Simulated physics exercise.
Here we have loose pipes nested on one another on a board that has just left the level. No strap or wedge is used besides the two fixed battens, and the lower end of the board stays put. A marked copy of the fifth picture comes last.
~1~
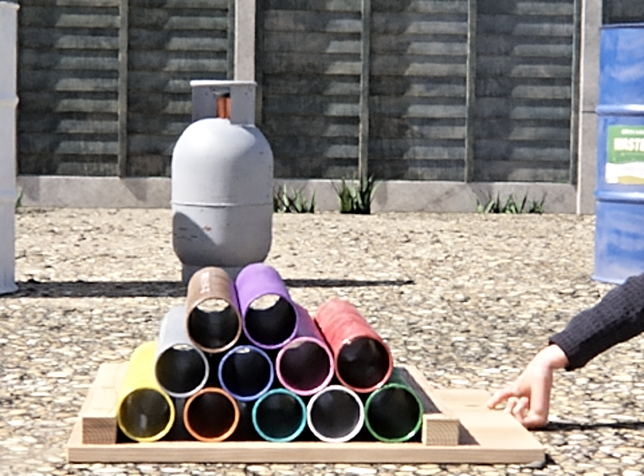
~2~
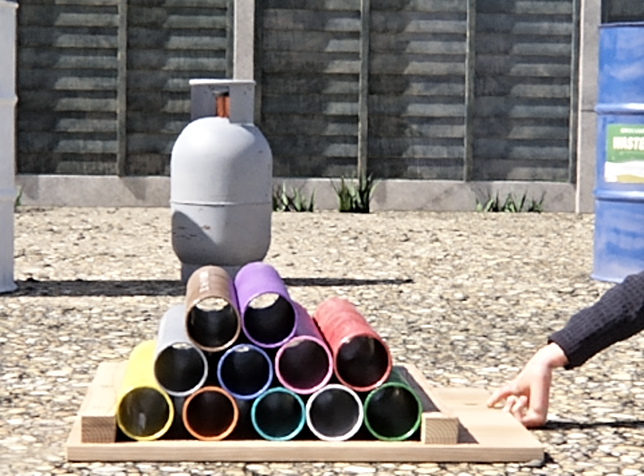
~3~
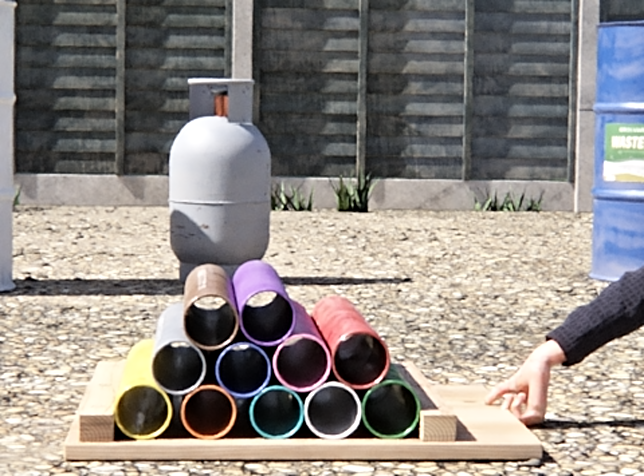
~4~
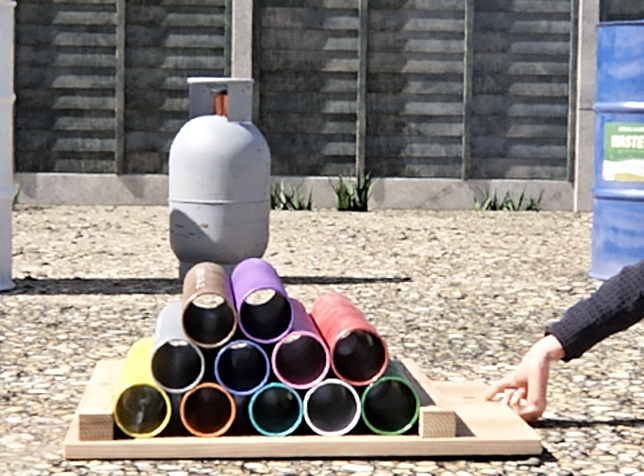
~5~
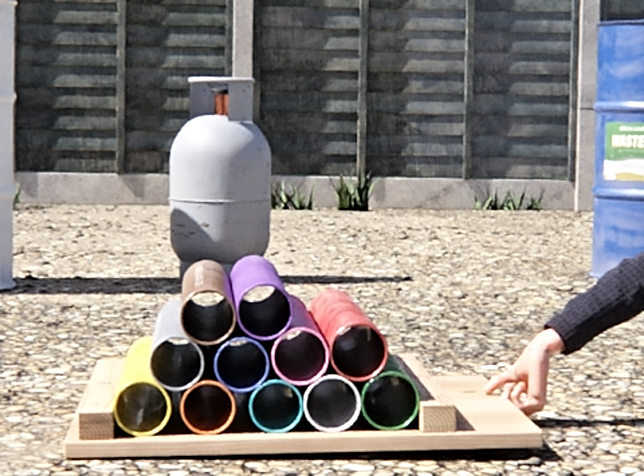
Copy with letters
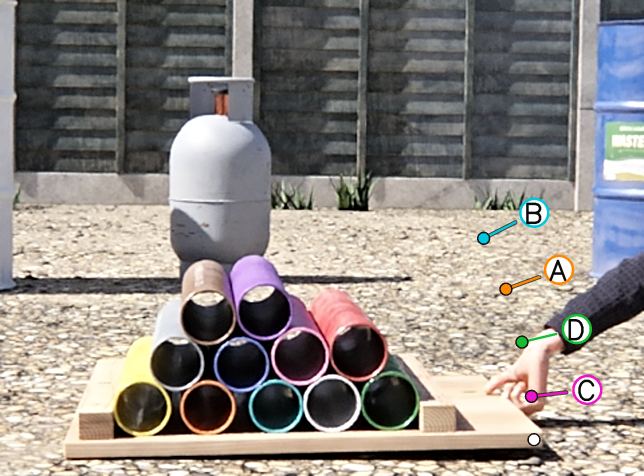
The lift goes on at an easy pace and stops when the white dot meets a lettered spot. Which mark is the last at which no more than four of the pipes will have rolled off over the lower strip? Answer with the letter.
Raise it to A.
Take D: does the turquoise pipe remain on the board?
The turquoise pipe: Yes.
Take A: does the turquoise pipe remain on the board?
Yes, with A.
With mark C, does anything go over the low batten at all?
No, at C.
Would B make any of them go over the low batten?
Yes.
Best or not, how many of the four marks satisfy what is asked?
Three of them.
On the marked copy, A at (506, 289); B at (483, 238); C at (531, 396); D at (522, 342); the white dot at (534, 440).
Taking A. A third of the way, board at 14°.
Two thirds of the way, board at 21°.
When it is over, board at 21°, two over the low batten (grey, brown).
As for the rest, B six over the low batten; C none over the low batten; D one over the low batten (grey).
